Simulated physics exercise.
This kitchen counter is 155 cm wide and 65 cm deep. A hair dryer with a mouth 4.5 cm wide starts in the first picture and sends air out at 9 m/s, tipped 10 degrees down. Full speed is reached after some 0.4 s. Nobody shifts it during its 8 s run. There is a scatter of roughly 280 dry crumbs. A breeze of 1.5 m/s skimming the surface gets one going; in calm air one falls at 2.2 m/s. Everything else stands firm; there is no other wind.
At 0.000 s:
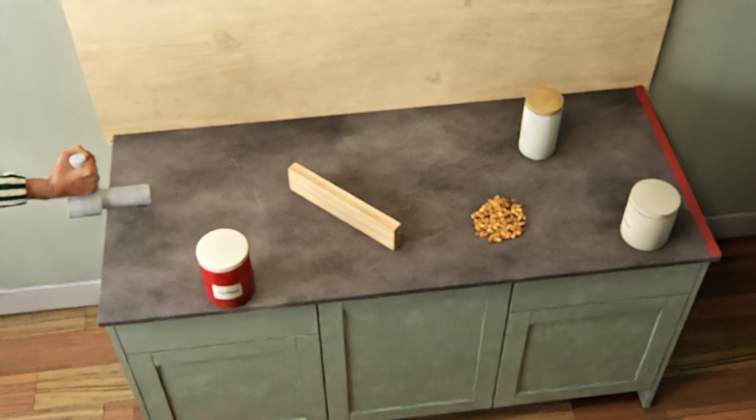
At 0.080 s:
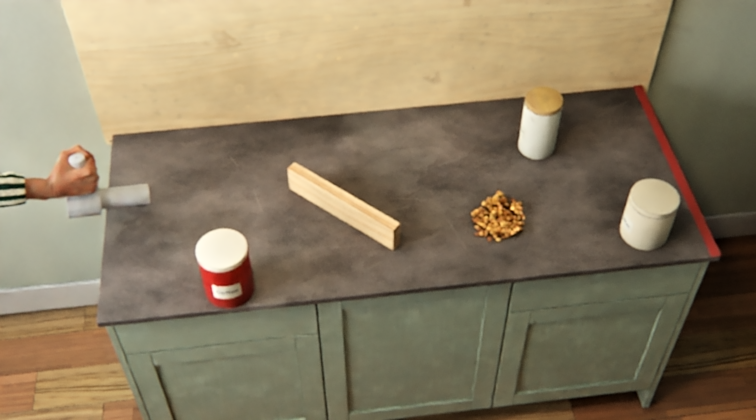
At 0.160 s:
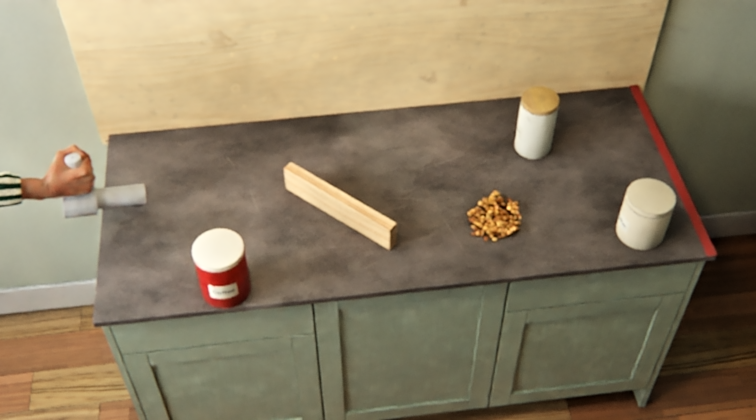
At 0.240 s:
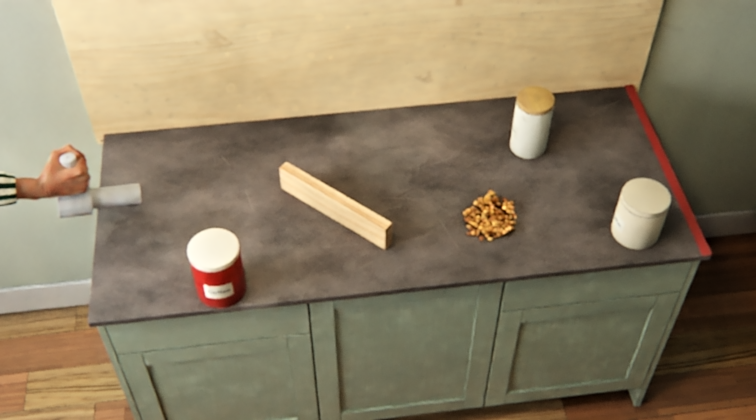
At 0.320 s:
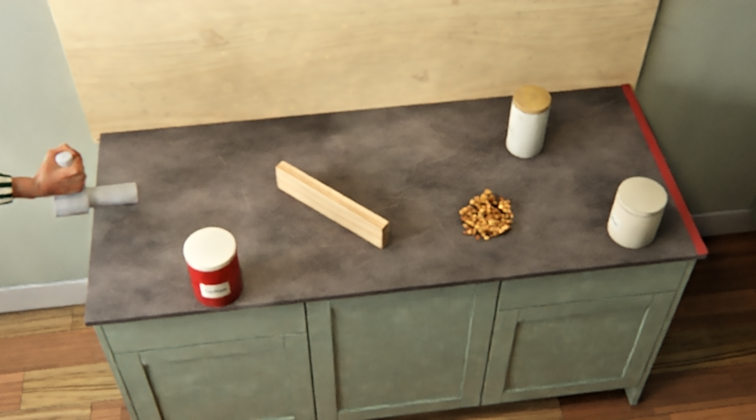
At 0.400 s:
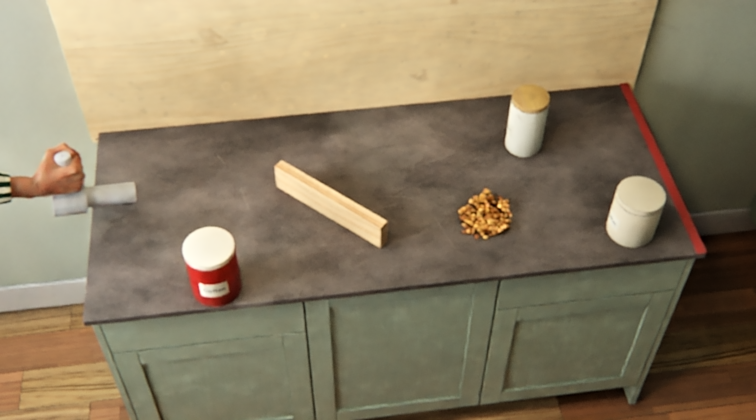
To begin with, a hand holds a hair dryer at the left end of a dark counter, facing a wooden block, a pile of dry crumbs and three lidded jars. The view then drifts slightly, shifting everything a little left, while the crumbs, block and jars stay unmoved on the counter.
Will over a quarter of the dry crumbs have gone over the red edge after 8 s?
Answer: No.
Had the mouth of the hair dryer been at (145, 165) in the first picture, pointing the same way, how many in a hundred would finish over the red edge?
Then about 0 %.
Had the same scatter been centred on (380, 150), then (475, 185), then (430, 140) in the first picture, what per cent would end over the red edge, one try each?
In turn about 60 %, 0 %, 70 %.
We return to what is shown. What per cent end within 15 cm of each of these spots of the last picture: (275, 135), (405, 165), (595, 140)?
In turn about 0 %, 0 %, 0 %.
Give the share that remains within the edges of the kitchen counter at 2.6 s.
Some 100 per cent.
After 1.6 s, 14 % are on the move or not yet settled, 0 % are over the red edge; the middle of those still in play is near (486, 214).
After 2.6 s, 12 % are on the move or not yet settled, 0 % are over the red edge; the middle of those still in play is near (486, 214).
After 4.4 s, 11 % are on the move or not yet settled, 0 % are over the red edge; the middle of those still in play is near (486, 214).
After 8.0 s, at the end, 0 % are over the red edge; the middle of those still in play is near (486, 214).
